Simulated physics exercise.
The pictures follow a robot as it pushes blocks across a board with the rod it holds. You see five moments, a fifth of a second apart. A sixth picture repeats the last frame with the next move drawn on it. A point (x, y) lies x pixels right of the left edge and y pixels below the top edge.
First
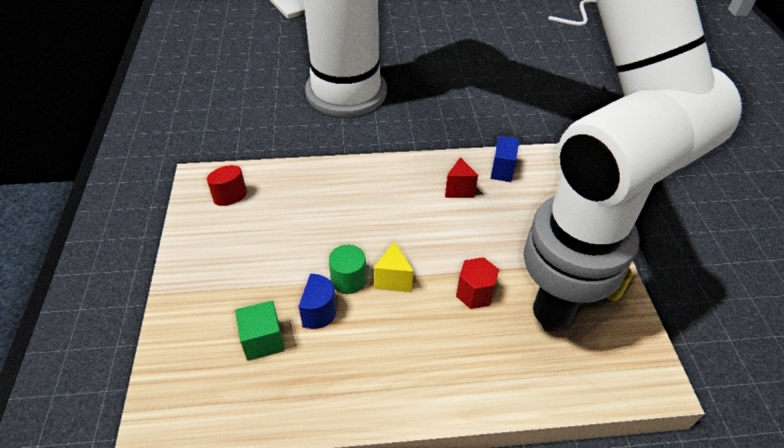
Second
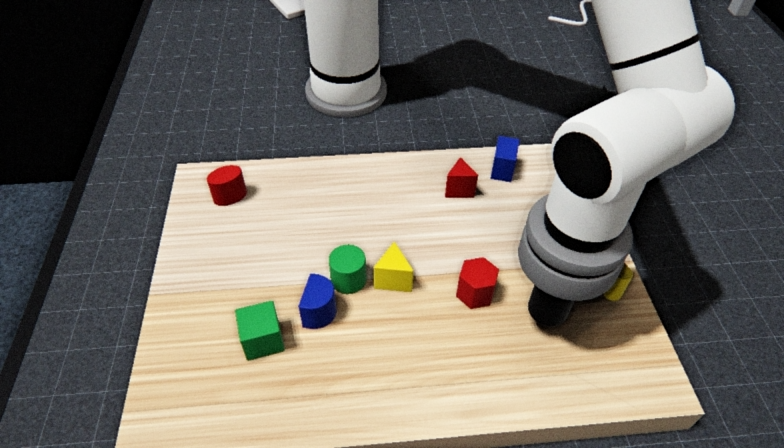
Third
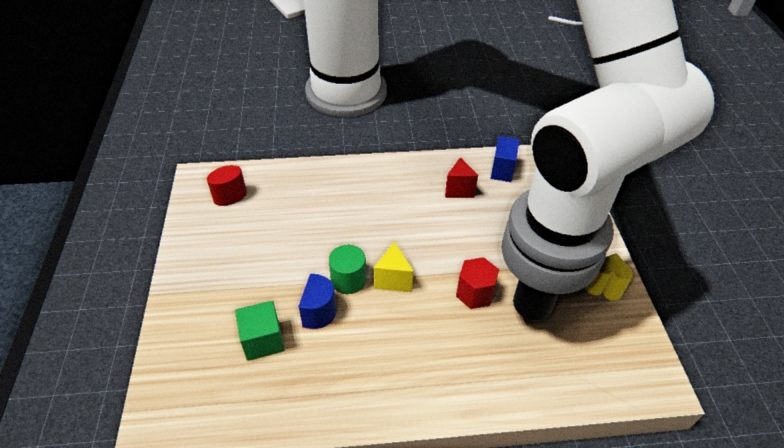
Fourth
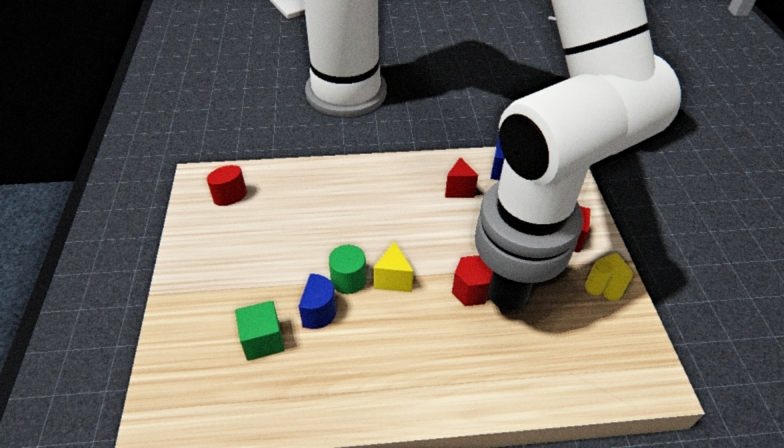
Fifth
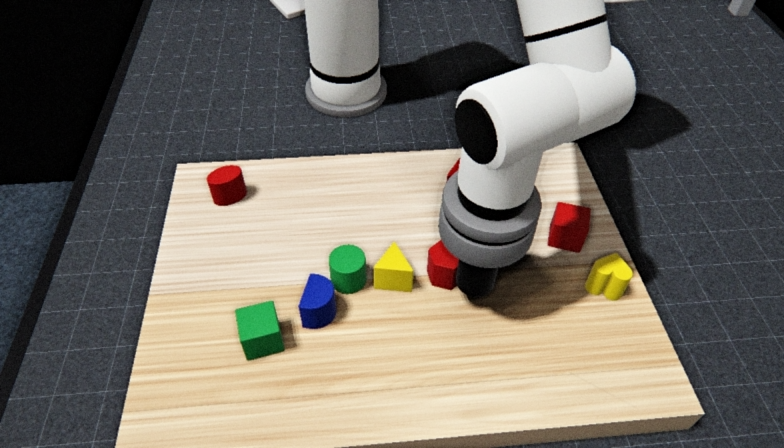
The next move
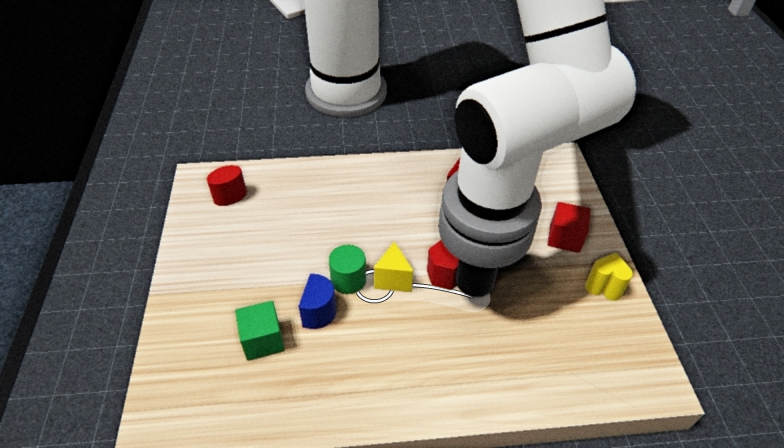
A robot arm moves its black rod left and pushes the red hexagonal block leftward.
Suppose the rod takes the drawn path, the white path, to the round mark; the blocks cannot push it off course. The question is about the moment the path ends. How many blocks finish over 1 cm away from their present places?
I think three or more will be displaced.
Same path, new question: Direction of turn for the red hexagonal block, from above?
From above, clockwise.
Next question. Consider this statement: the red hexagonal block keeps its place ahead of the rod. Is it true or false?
Answer: False.
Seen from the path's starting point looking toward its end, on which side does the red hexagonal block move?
Toward the right.
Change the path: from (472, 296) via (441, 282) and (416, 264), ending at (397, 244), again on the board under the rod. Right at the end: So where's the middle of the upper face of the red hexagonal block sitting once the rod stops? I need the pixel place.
The middle of its top is at (378, 200).
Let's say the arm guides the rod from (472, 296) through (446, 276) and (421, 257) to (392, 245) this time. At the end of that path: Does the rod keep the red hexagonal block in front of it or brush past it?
By then it is in front of the rod.
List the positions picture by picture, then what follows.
Rod tip (552, 313); block tops, blue half-round block (317, 291); green cylinder (347, 258); yellow three-sided block (394, 259); red hexagonal block (480, 272), in the first picture.
Rod (547, 311); blocks unchanged, in the second picture.
Rod (532, 305); blocks unchanged, in the third picture.
Rod (508, 296); red hexagonal block (475, 269), in the fourth picture.
Rod (474, 283); blue half-round block (317, 291); green cylinder (347, 258); yellow three-sided block (394, 259); red hexagonal block (448, 253), in the fifth picture.
Path on the board, from (472, 296) via (423, 286), ending at (375, 286).
What follows on the original path. One third of the way, rod (440, 275); red hexagonal block (423, 240), turned 35° clockwise.
Two thirds of the way, rod (406, 271); green cylinder (335, 256); yellow three-sided block (376, 257), turned 25° clockwise; red hexagonal block (408, 233), turned 80° clockwise.
At the end, rod (374, 272); blue half-round block in place; green cylinder (316, 248); yellow three-sided block (348, 251), turned 70° clockwise; red hexagonal block (408, 233), turned 80° clockwise.
